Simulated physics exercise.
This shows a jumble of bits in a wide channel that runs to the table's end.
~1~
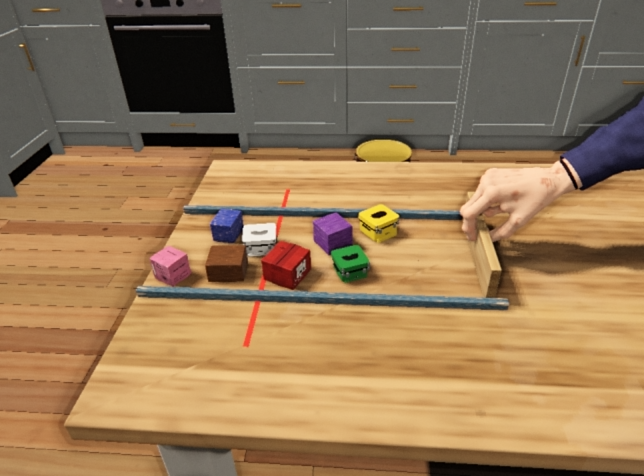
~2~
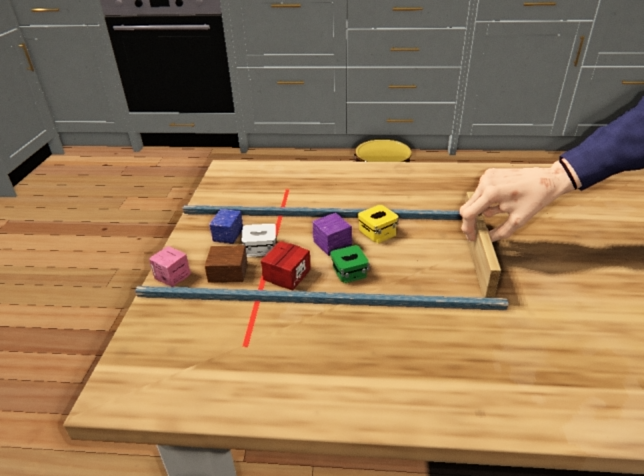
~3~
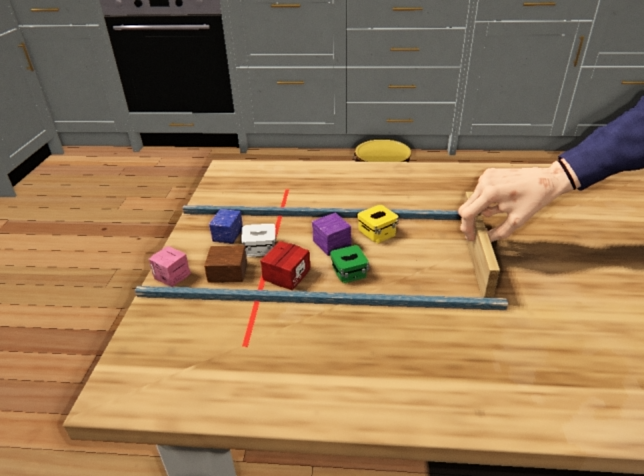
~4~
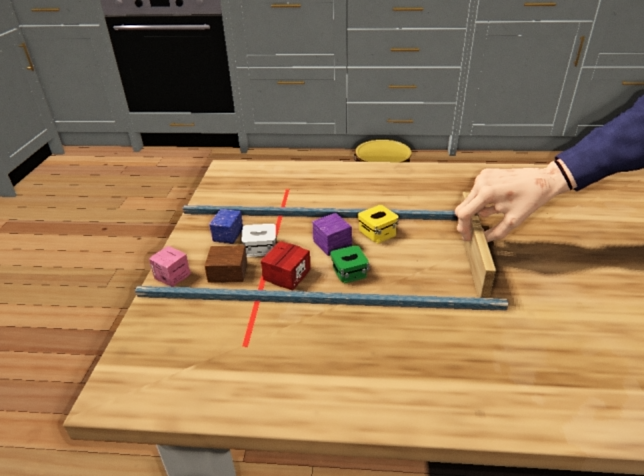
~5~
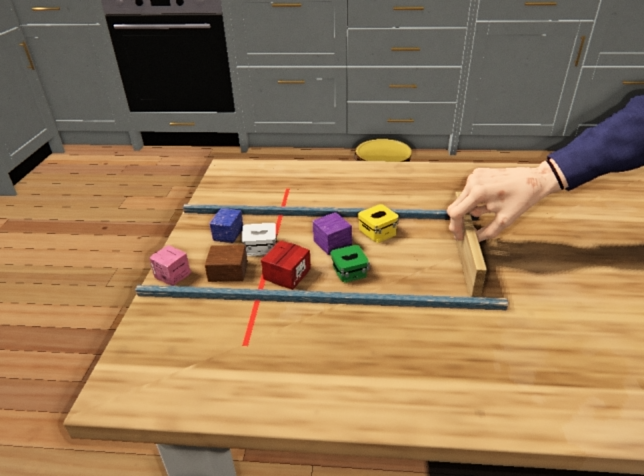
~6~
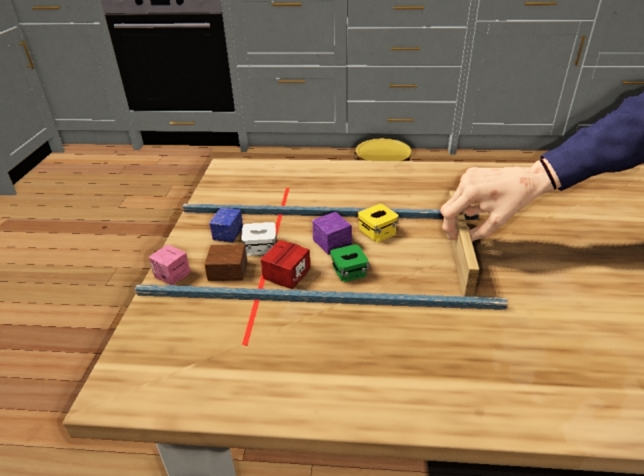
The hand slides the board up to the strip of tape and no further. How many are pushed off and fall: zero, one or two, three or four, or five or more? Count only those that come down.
Outcome: The number that fall off is zero.
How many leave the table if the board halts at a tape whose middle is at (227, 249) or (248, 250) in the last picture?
It would be 2 and 1.
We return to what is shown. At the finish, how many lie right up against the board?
3 of them.
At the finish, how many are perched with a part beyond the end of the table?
1 of them.
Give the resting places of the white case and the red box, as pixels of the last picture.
The white case stops around (224, 244); the red box around (217, 264).
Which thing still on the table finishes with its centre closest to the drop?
The pink box ends nearest.
Soon after, none off yet; pink box at rest near (170, 265); blue block at rest near (227, 225); brown block at rest near (227, 262).
After that, none off yet; pink box at rest near (170, 265); blue block at rest near (227, 225); brown block displaced a little near (214, 262).
In the end, the number that fall off is zero.
